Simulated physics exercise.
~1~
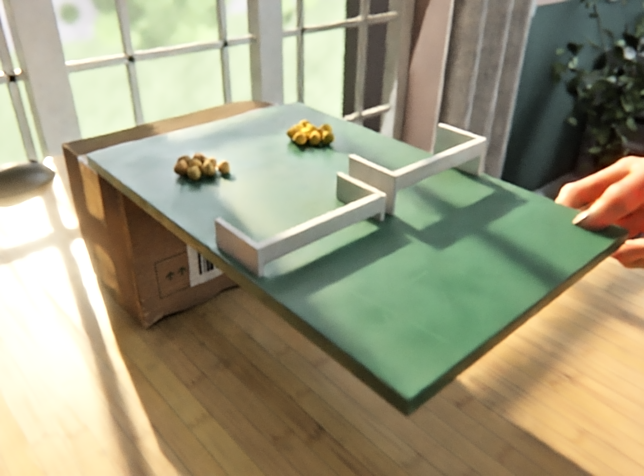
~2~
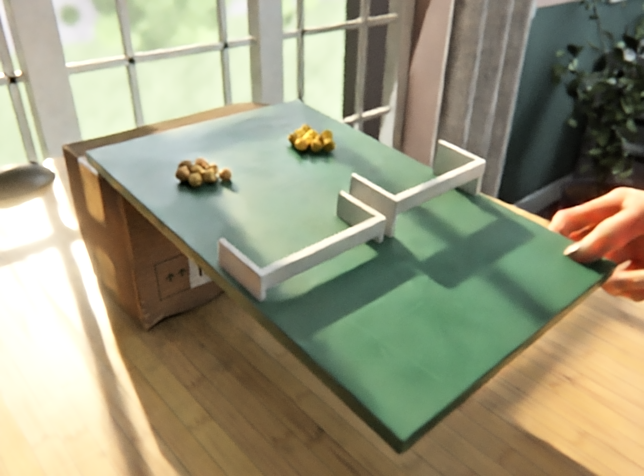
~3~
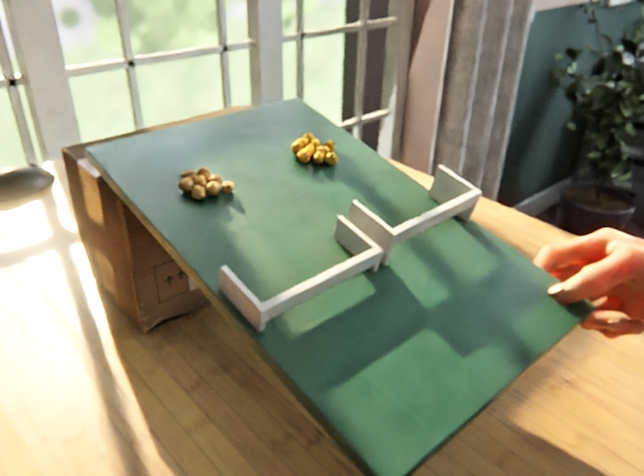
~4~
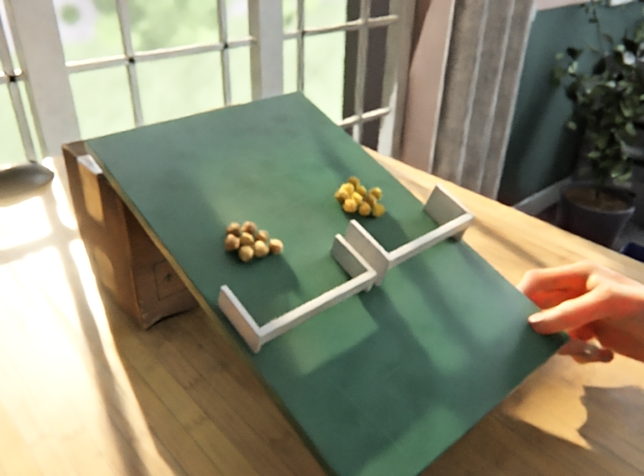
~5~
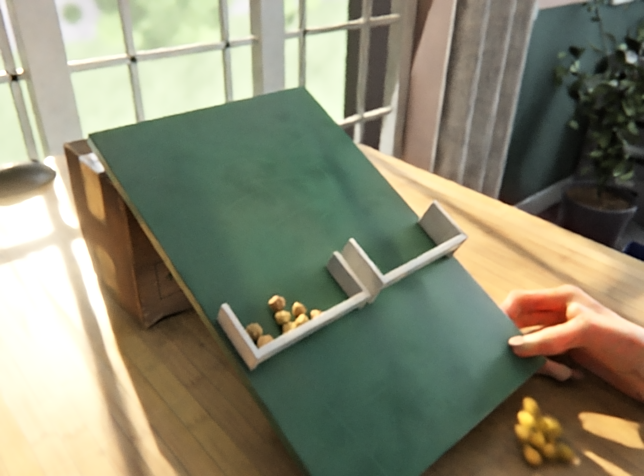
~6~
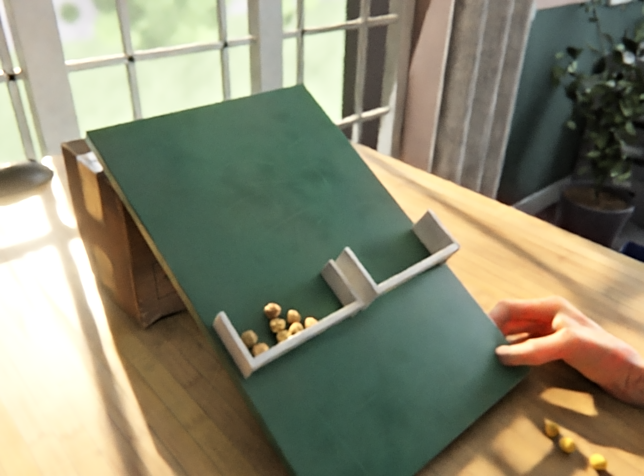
On a sunlit wooden table, a hand lowers a green board's end, tan balls stopping behind a white bar, yellow ones slipping past.
